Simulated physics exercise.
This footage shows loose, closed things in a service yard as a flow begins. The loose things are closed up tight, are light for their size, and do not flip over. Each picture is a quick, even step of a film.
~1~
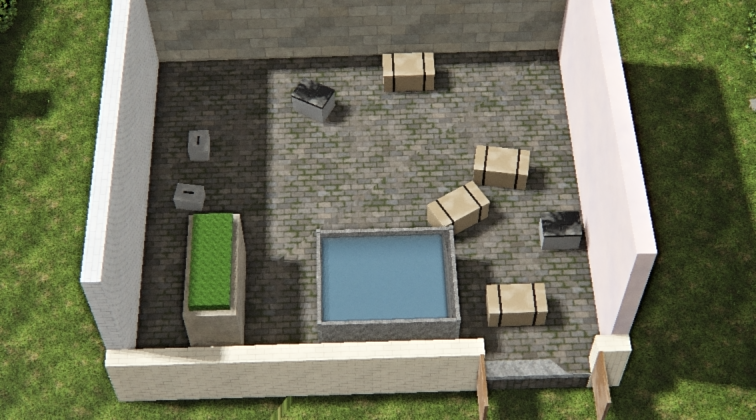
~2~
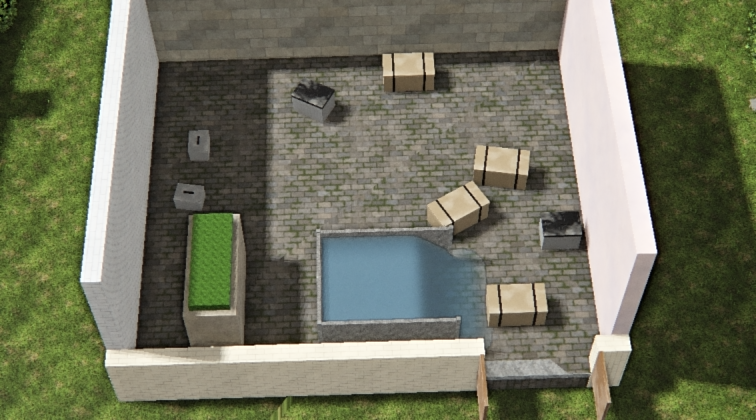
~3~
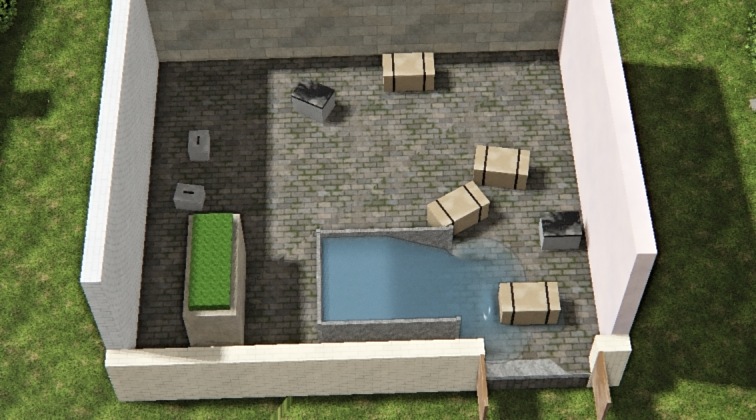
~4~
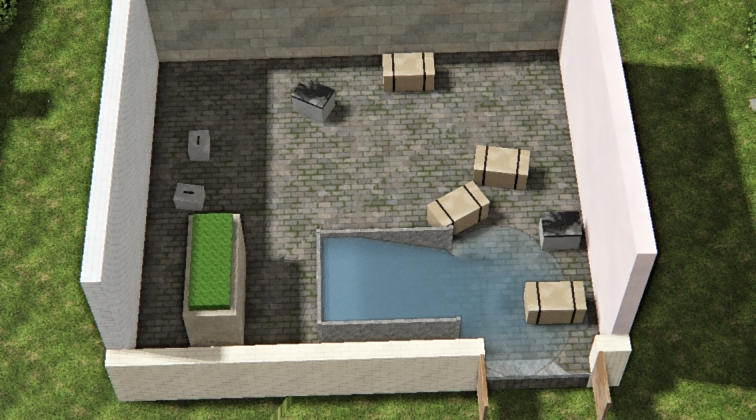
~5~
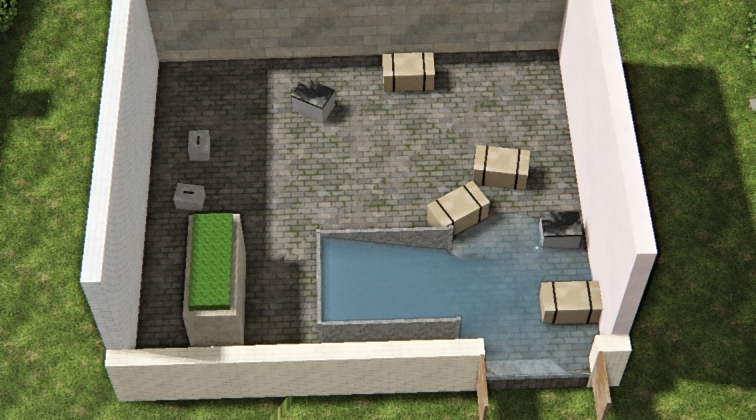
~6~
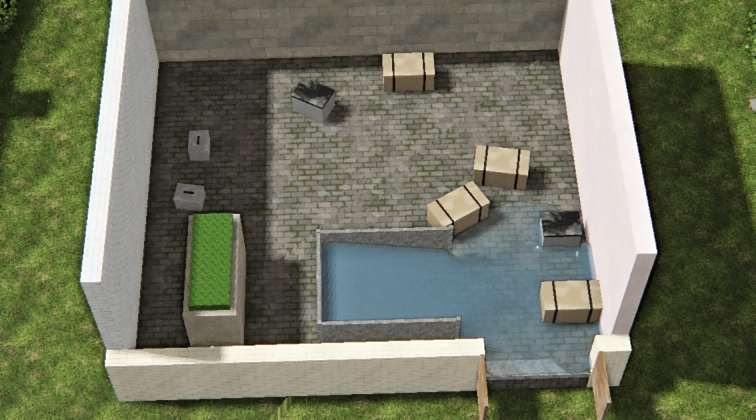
We see a walled yard with scattered crates and a pool whose right side opens, letting water spread across the paving and push the nearest tan crate a short way right, while the other crates stay in place.
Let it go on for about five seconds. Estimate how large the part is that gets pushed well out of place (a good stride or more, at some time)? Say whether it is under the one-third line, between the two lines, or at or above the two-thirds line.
That share lands between a third and two thirds.
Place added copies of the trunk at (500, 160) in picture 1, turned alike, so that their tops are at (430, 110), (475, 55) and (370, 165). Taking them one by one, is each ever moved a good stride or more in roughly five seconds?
Twin one: Slides well clear; twin two: Slides well clear; twin three: Barely shifts.
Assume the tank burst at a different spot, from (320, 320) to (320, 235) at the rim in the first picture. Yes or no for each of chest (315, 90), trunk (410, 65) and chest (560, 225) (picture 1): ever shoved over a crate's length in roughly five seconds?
Results in order: Cleared that distance / cleared that distance / stayed short.
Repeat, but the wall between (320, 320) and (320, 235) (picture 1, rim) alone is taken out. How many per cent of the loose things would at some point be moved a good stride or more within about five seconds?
50 percent, give or take.
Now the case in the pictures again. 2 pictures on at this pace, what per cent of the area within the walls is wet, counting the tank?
My answer would be close to 25 per cent.
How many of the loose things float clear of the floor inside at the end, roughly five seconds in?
By my tally, 2.
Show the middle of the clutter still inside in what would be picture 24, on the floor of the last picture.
That averages to about (372, 159) on the floor.
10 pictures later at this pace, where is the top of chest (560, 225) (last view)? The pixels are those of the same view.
It should end up around (538, 113).
A moment on, 1 of 8 are well off their spots; 1 afloat.
Next, 2 of 8 are well off their spots; 1 afloat.
Later, 3 of 8 are well off their spots; 2 afloat.
In the end, 5 of 8 are well off their spots, and 5 have been at some point; 2 afloat.
